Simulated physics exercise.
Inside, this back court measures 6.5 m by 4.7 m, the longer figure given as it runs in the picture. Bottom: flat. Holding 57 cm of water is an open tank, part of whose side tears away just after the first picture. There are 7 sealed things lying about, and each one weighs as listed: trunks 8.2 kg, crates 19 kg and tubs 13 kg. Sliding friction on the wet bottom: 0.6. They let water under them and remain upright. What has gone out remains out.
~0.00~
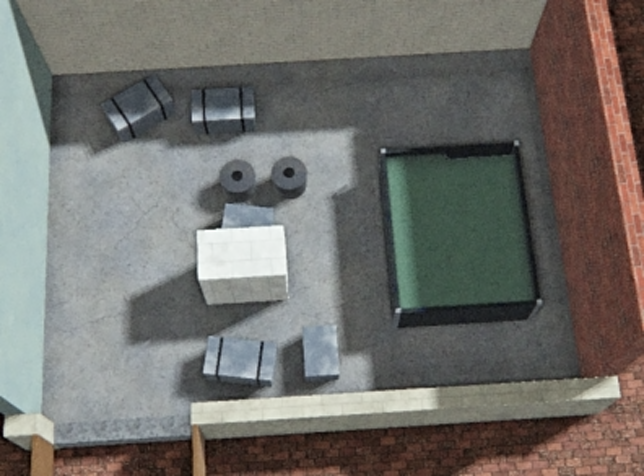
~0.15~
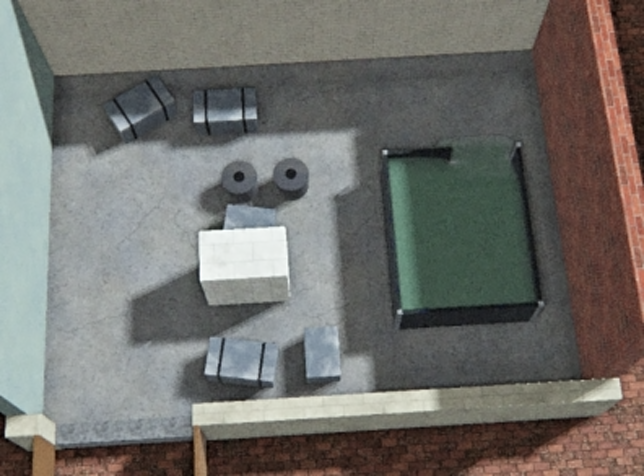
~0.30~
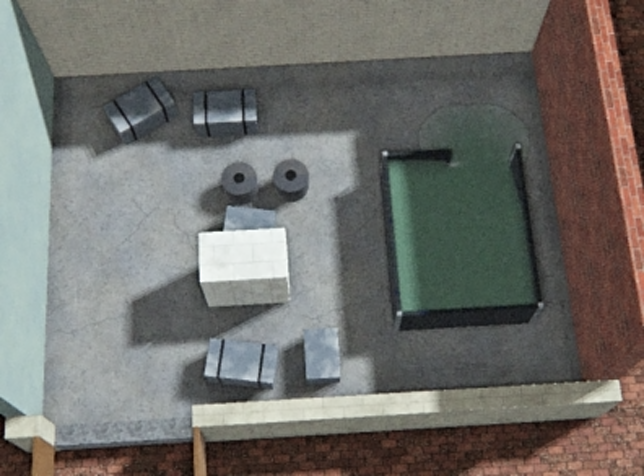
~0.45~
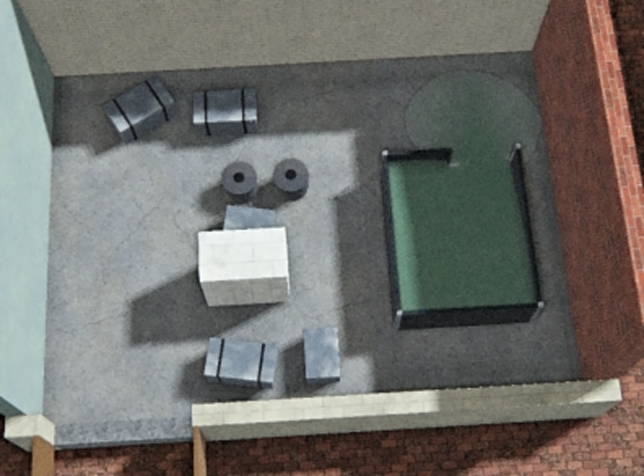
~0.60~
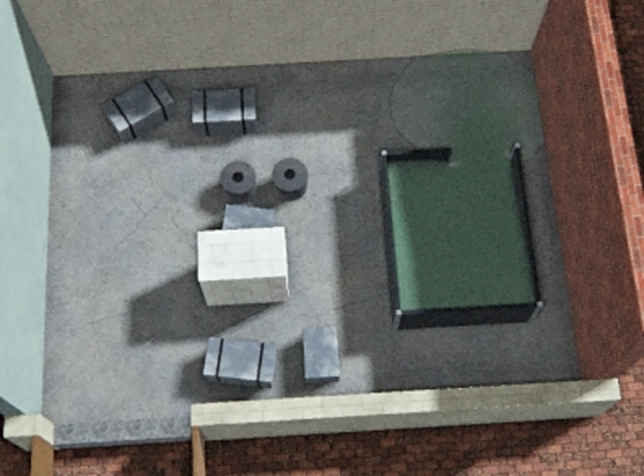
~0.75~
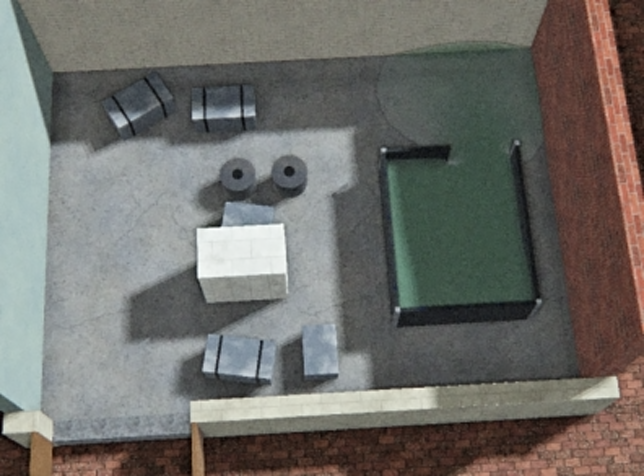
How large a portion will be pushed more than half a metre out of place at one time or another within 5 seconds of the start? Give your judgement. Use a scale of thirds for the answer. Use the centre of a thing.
On that scale: Less than a third.
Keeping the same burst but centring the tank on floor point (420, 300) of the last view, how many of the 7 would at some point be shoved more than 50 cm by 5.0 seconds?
Count: 2.
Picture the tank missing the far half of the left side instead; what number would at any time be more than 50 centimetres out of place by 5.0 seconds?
Result: 5.
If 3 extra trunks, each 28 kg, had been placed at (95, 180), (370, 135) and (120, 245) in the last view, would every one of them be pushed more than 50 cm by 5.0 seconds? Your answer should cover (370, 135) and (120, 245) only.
Result, in sequence: Not exceeded / not exceeded.
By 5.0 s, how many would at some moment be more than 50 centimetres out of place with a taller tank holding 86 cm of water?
Then 4.
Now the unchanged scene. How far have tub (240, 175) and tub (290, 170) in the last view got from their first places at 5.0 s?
In turn: 5 cm, 5 cm.
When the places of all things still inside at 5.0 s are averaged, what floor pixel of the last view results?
They average out to somewhere around (213, 239).
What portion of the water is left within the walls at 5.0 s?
I'd say some 100 percent hasn't gone yet.
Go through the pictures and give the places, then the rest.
A trunk at (137, 102), on the bottom; a crate at (321, 350), on the bottom; 3.3 m2 under water; 0 of 7 have shifted, in the first frame.
A trunk at (139, 103) rests on the ground; a crate at (322, 352), on the bottom; 3.7 m2 under water; 0 of 7 have shifted, in the second frame.
A trunk at (139, 104) rests on the ground; a crate at (322, 353) rests on the ground; water covers 4.4 m2; 0 of 7 have shifted, in the third frame.
A trunk at (139, 103), on the bottom; a crate at (322, 353), on the bottom; 5.3 m2 under water; 0 of 7 have shifted, in the fourth frame.
A trunk at (138, 103) rests on the ground; a crate at (321, 352) rests on the ground; water covers 6.1 m2; 0 of 7 have shifted, in the fifth frame.
A trunk at (137, 100) rests on the ground; a crate at (320, 349) rests on the ground; 6.4 m2 under water; 0 of 7 have shifted, in the sixth frame.
After 1.1 s 0 of 7 are over 50 cm from their spots; 0 afloat.
After 2.2 s 0 of 7 are over 50 cm from their spots; 0 afloat.
After 3.5 s 2 of 7 are over 50 cm from their spots; 1 afloat.
After 5.0 s 2 of 7 are over 50 cm from their spots, and 2 have been at some point; 2 afloat.
